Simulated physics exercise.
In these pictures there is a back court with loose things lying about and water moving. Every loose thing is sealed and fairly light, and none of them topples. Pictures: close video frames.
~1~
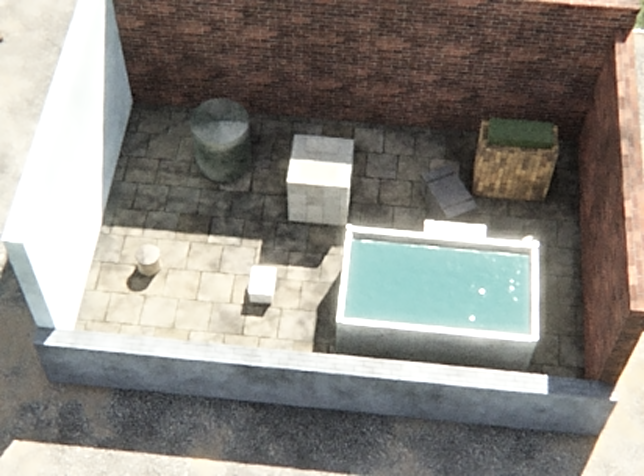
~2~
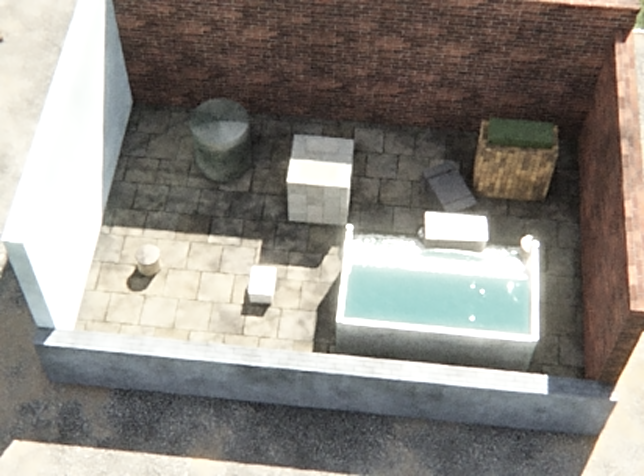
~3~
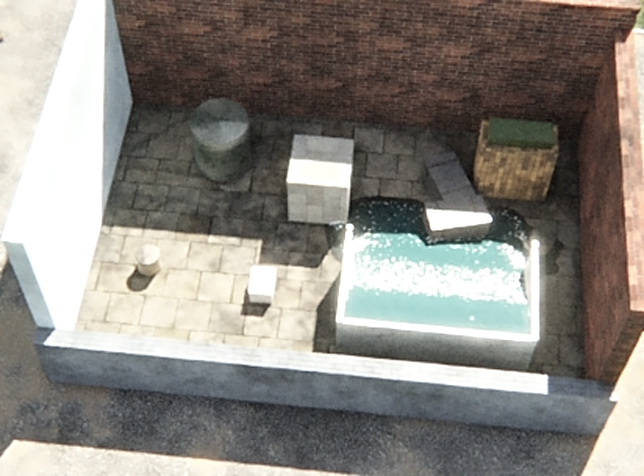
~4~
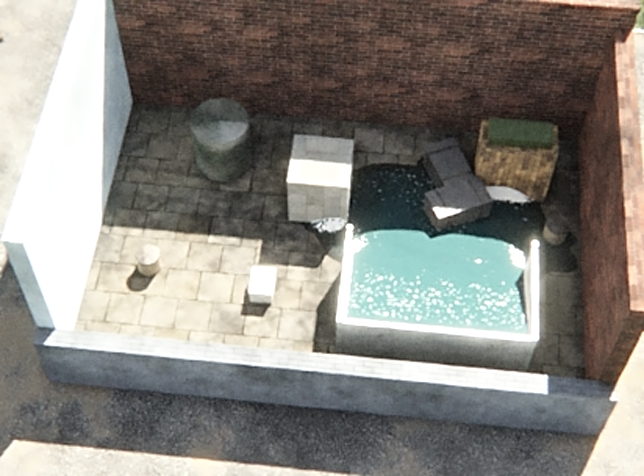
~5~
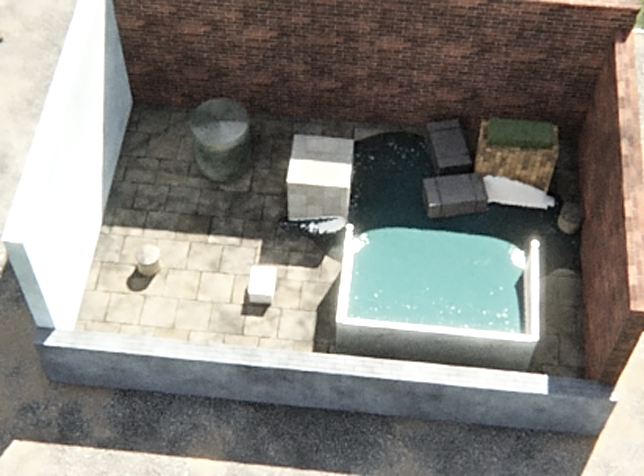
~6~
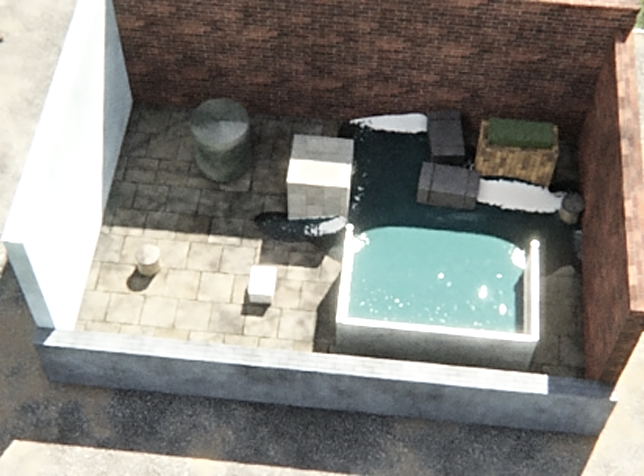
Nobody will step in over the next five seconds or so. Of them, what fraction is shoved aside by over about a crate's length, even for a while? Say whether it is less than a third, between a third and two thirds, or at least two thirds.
Upper band.
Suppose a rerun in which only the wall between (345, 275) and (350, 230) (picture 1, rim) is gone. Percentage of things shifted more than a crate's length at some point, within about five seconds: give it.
Roughly 40 in a hundred.
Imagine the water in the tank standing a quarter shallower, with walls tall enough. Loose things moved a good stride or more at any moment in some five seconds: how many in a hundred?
I'd put it near 80 percent.
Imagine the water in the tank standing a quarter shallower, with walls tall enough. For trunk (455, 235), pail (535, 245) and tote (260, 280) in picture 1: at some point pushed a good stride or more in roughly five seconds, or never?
First one reached the mark, second one reached the mark, third one stopped before it.
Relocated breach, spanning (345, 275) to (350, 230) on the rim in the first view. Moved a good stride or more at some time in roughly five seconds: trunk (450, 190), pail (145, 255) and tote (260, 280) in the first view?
Each in turn, never travels that far, ends up that far off, ends up that far off.
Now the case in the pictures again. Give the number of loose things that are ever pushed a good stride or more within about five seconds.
The count is 5.
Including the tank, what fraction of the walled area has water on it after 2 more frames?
40 per cent, roughly.
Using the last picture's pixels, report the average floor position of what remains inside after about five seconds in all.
Roughly at (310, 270).
A moment on, 3 of 5 are well off their spots; 3 afloat.
Next, 3 of 5 are well off their spots; 3 afloat.
Later, 3 of 5 are well off their spots; 3 afloat.
In the end, 4 of 5 are well off their spots, and 5 have been at some point; 5 afloat.
